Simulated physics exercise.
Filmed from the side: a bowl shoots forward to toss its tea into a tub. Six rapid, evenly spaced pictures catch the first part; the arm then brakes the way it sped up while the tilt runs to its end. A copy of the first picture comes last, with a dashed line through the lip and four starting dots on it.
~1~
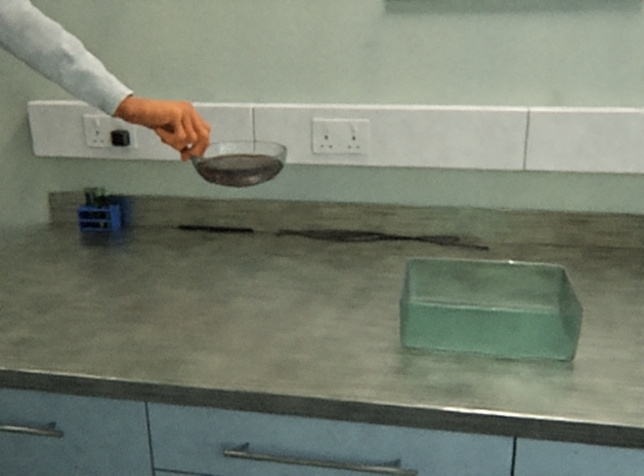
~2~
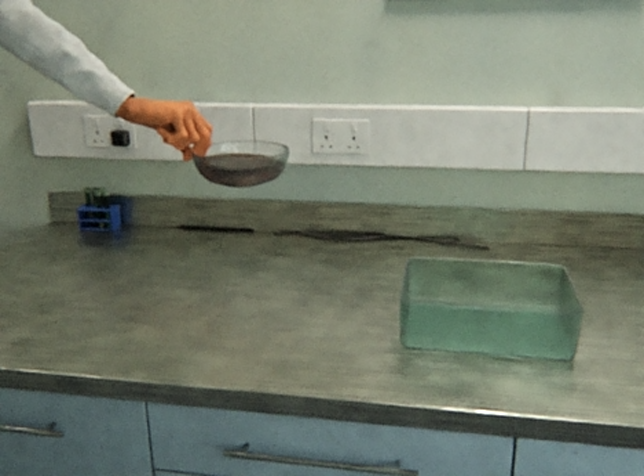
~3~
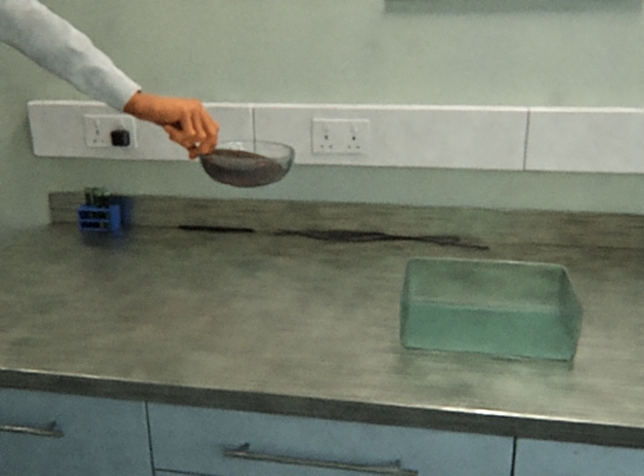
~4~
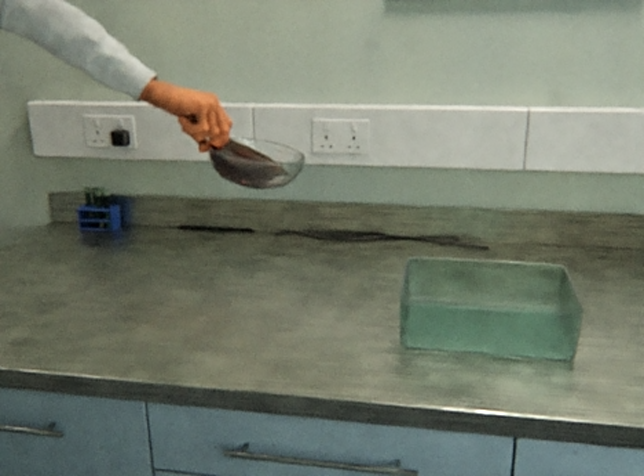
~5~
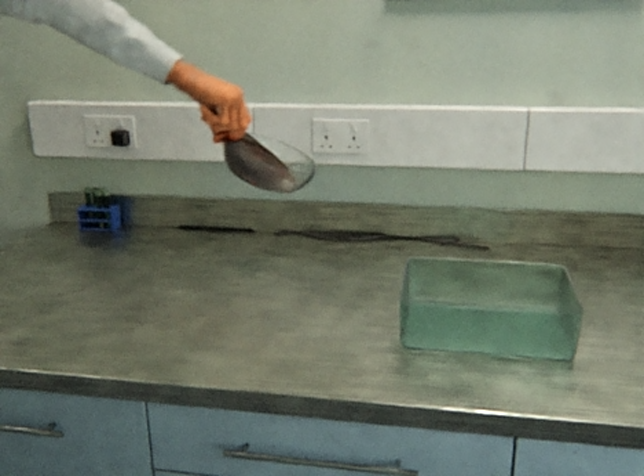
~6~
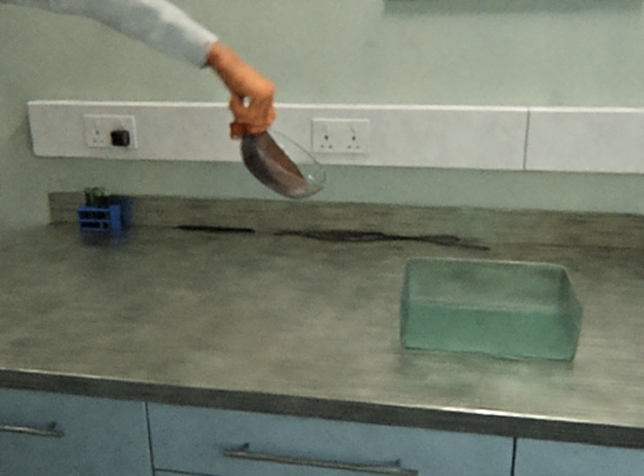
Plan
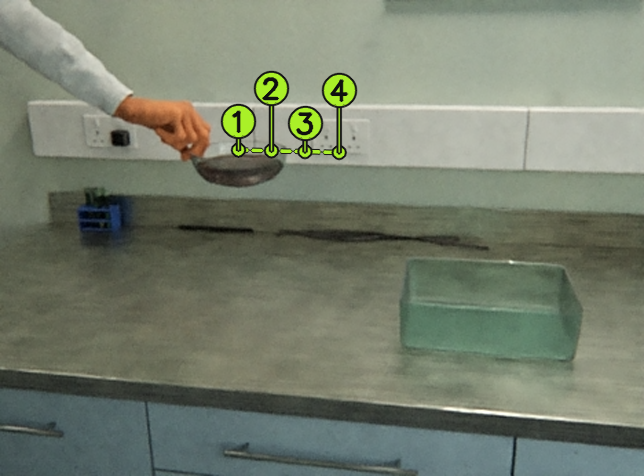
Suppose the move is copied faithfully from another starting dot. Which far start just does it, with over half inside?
3.
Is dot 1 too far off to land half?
Yes, it does.
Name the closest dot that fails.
That is dot 2.
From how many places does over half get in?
Two of them.
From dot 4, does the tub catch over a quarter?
Yes.
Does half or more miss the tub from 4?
No.
On the marked copy, 1 at (238, 149); 2 at (271, 150); 3 at (305, 151); 4 at (339, 152).
With 1, about 1 % lands in the tub, 97 % falls short.
With 2, about 33 % lands in the tub, 63 % falls short and 4 % goes beside or beyond.
With 3, about 66 % lands in the tub, 23 % falls short and 10 % goes beside or beyond.
With 4, about 76 % lands in the tub, 9 % falls short and 15 % goes beside or beyond.
